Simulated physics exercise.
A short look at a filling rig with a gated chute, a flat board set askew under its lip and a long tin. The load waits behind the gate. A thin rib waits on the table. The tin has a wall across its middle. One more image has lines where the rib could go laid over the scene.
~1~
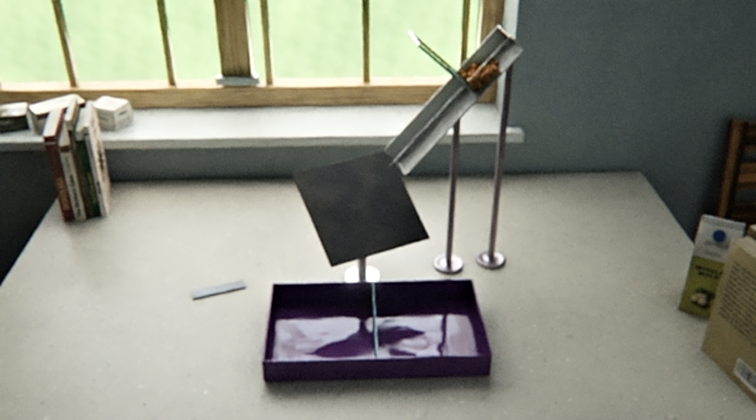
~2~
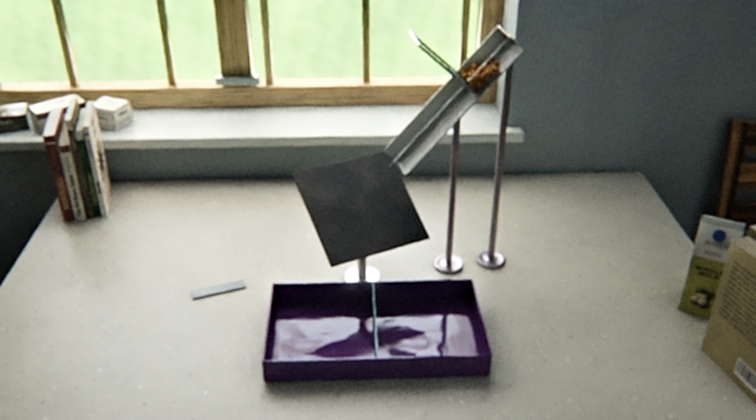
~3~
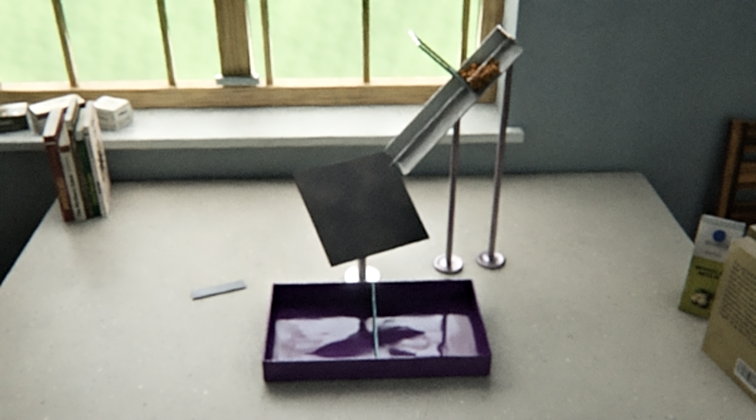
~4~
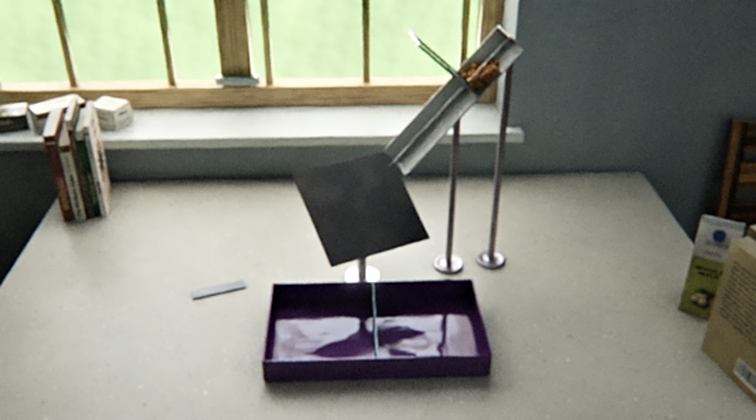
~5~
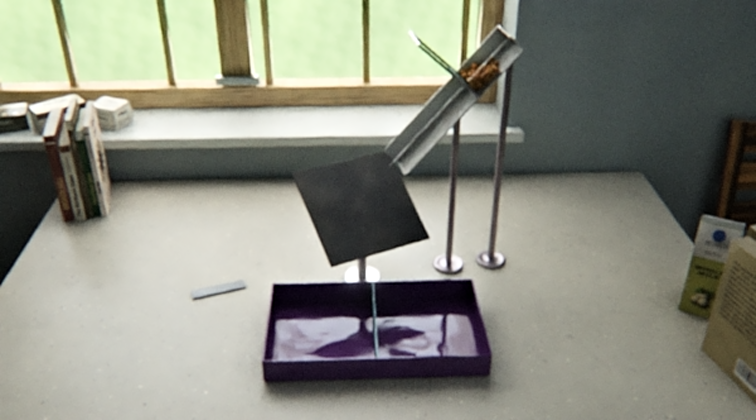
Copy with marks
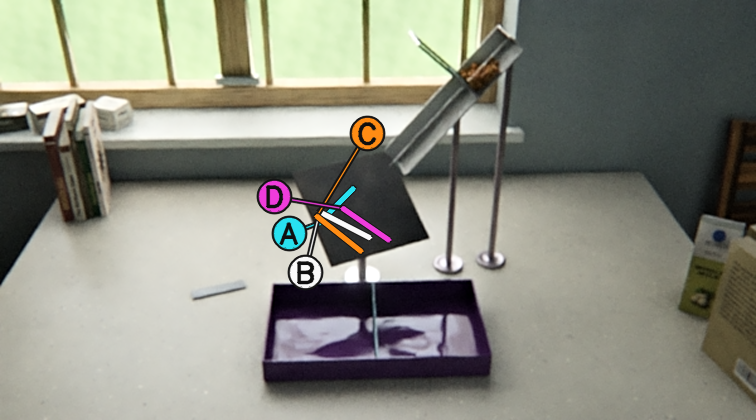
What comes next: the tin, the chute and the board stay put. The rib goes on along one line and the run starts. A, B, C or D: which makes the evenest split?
I would pick line A.
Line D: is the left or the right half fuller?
More lands on the right.
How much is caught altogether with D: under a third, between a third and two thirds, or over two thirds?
Line D gives over two thirds.
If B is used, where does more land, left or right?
More lands on the right.
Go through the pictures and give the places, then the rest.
Load behind the gate near (479, 75), roasted chickpeas; lip of the chute near (401, 169), sloping steeply, in the first frame.
Middle of the board near (361, 205), tilted fairly steeply; middle of its low edge near (382, 252); of its high edge near (341, 161), in the second frame.
Front corners of the tin near (263, 361) and (491, 355); front end of its middle wall near (377, 358); gate still shut near (455, 74), in the third frame.
Middle of the load near (479, 75); lip near (401, 169), in the fourth frame.
Middle of the load near (479, 75); lip near (401, 169), in the fifth frame.
On the marked copy, line A from (353, 188) to (319, 222); line B from (319, 211) to (369, 237); line C from (316, 216) to (360, 251); line D from (343, 208) to (388, 239).
With A, of what is caught, close to two thirds in the left half, close to a third in the right.
With B, of what is caught, a small share in the left half, all but a few in the right.
With C, of what is caught, only a few in the left half, all but a few in the right.
With D, of what is caught, a small share in the left half, all but a few in the right.
